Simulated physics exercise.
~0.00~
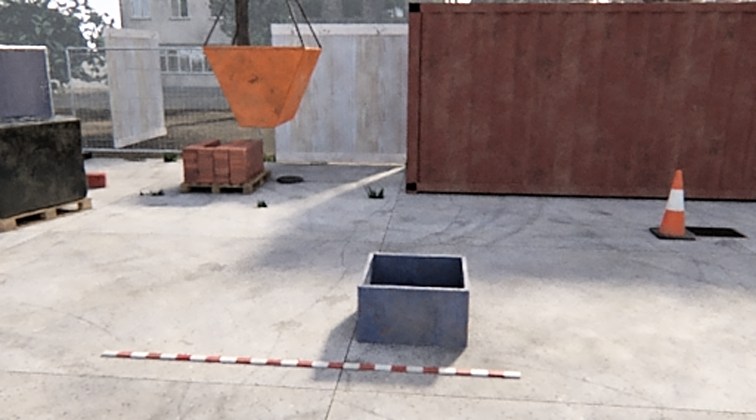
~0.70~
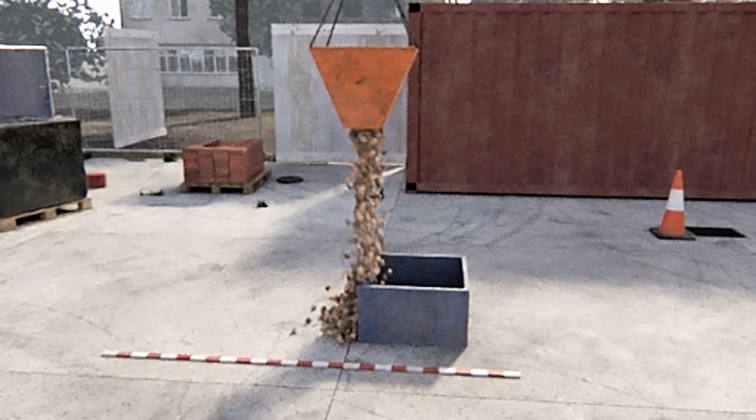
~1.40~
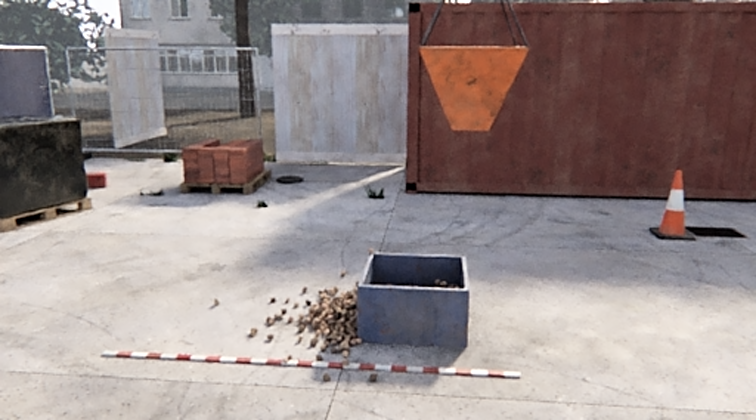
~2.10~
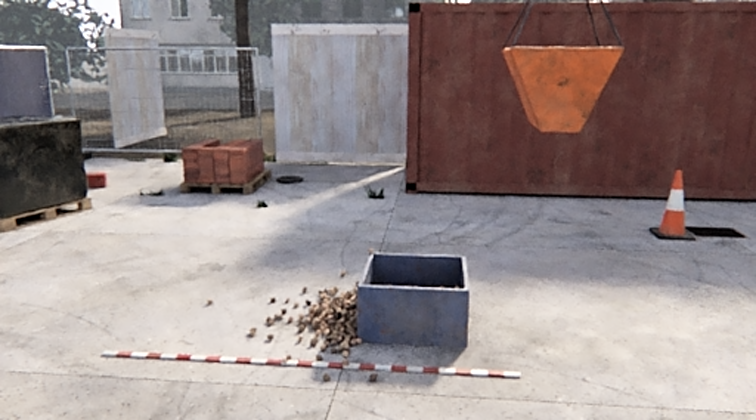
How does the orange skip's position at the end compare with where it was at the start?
It started on the left, hanging in front of the fence and pale panels, and by the end it was well to the right, in front of the rusty red container.
